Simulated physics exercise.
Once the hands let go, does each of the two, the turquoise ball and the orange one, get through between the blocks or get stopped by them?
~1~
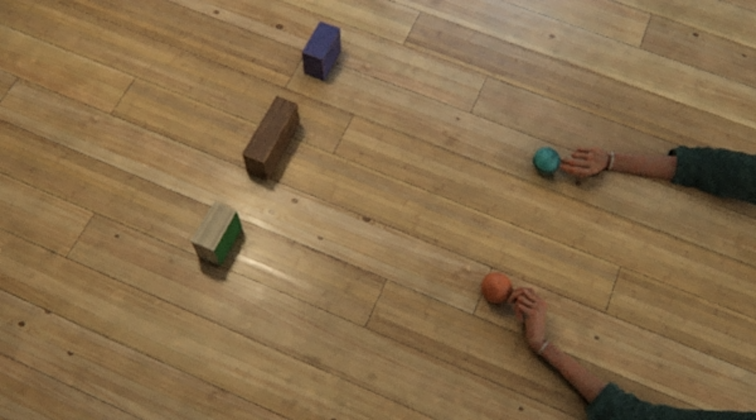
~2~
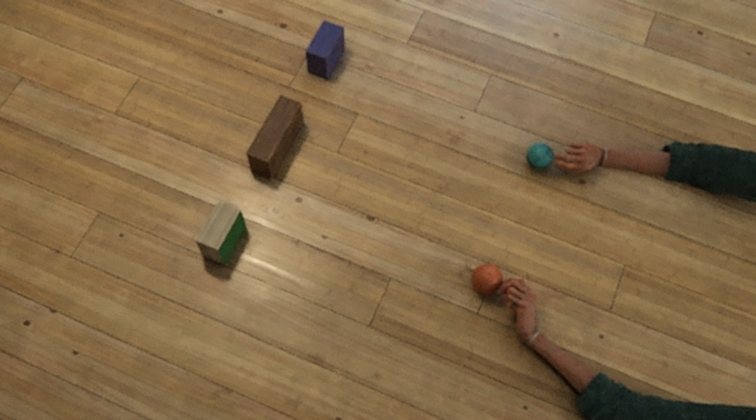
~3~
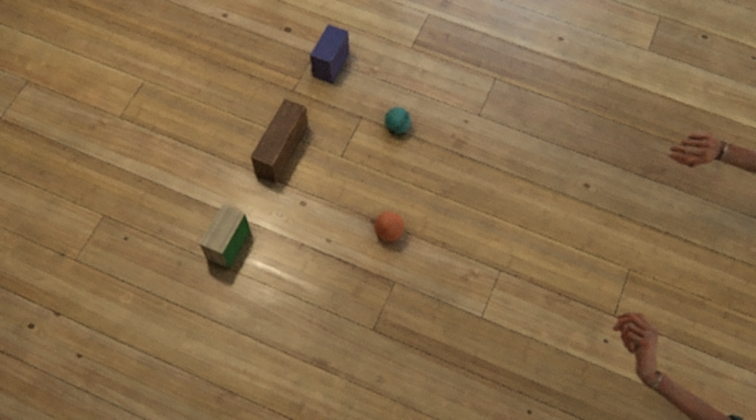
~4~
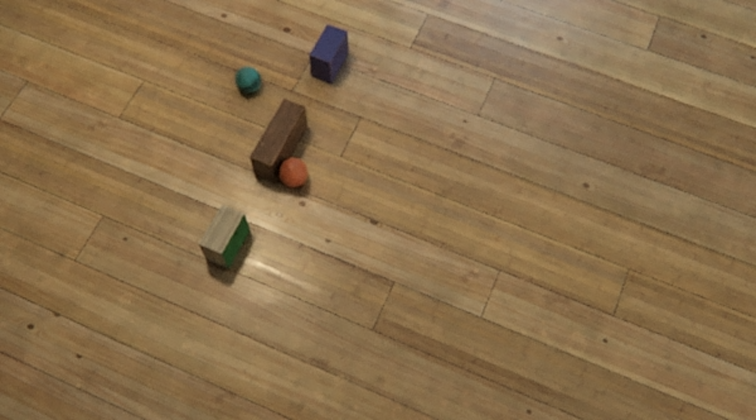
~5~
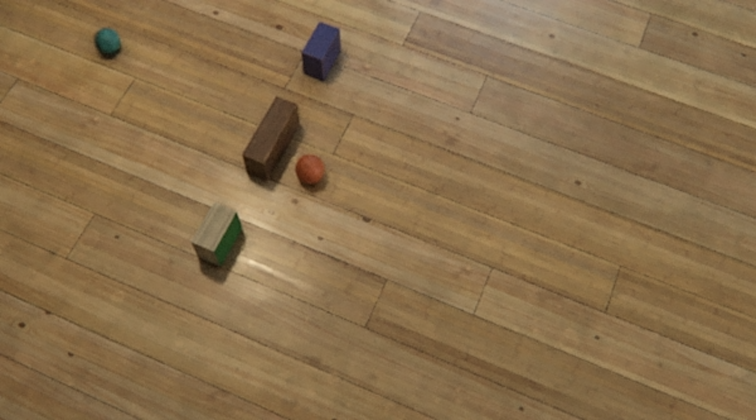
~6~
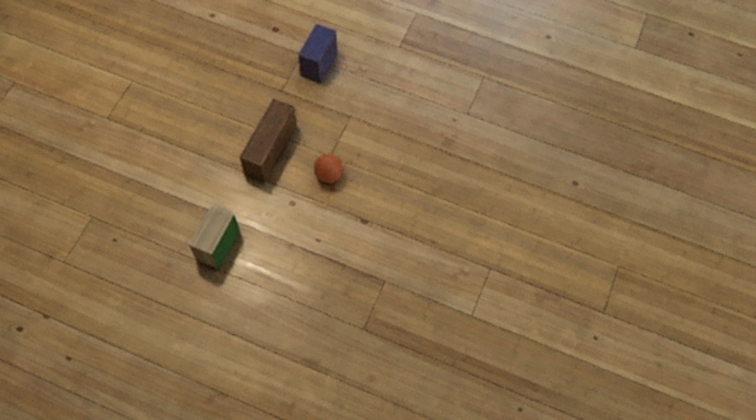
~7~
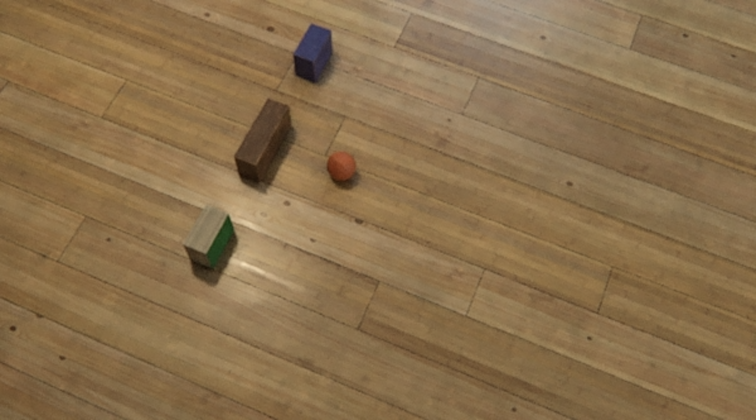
The turquoise ball gets through the gap between the blue and brown blocks. The orange one is stopped at the brown block and rolls back to the right.
